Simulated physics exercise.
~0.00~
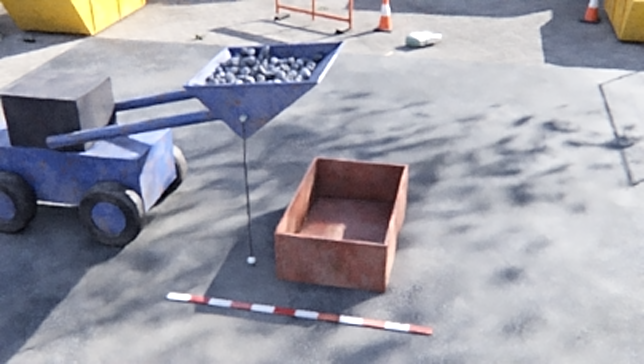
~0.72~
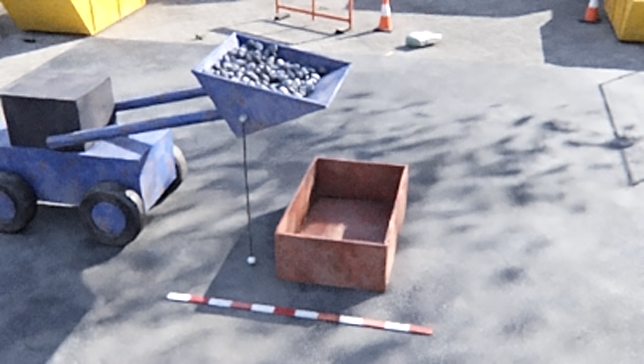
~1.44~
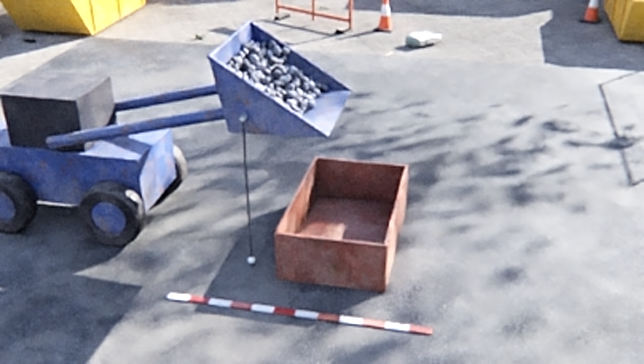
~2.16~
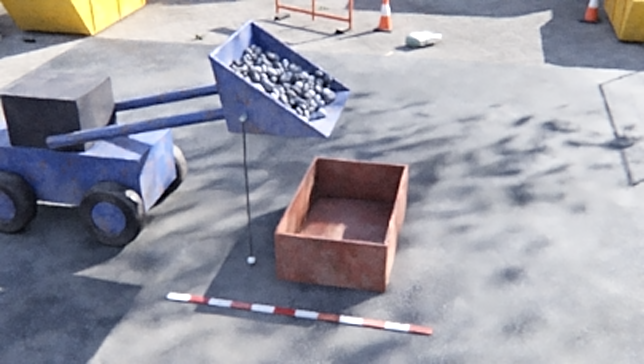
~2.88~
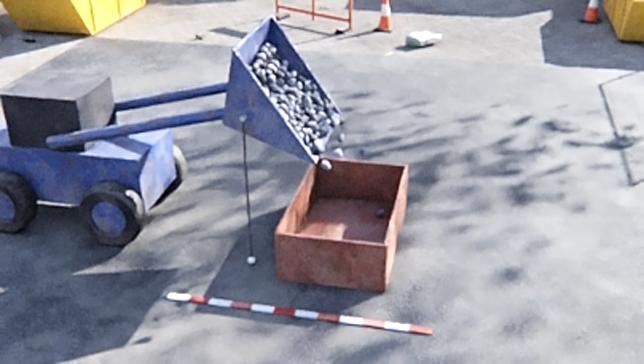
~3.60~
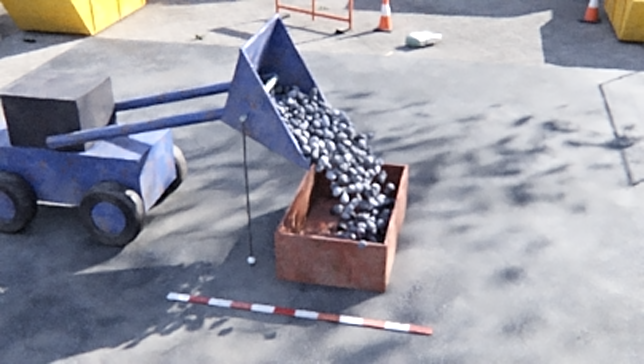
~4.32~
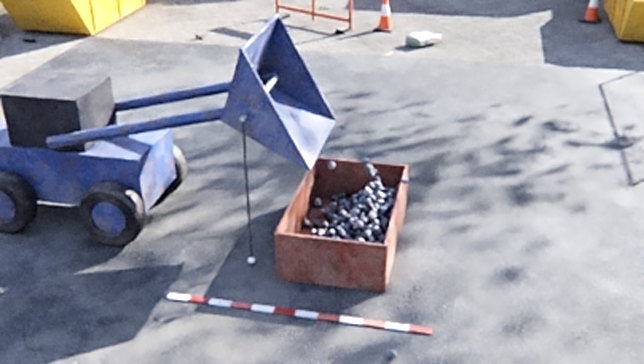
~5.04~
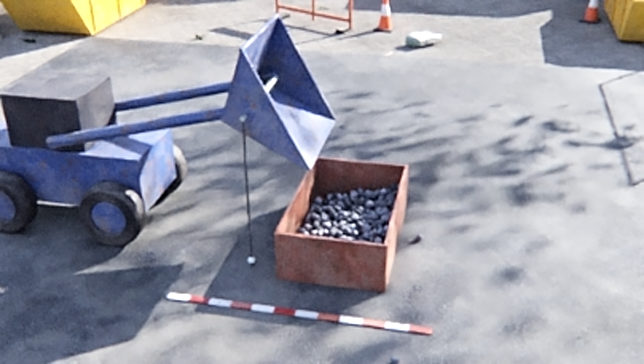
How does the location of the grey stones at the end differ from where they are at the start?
At the start the stones are heaped in the loader's raised blue bucket. By the end they lie lower and further to the right, inside the reddish-brown box on the ground.
The video shows a blue loader holding a bucket of smooth grey stones above a reddish-brown box on paved ground. The bucket tips forward to the right in stages, and the stones slide out until they lie in the box, leaving the bucket empty and still tilted.
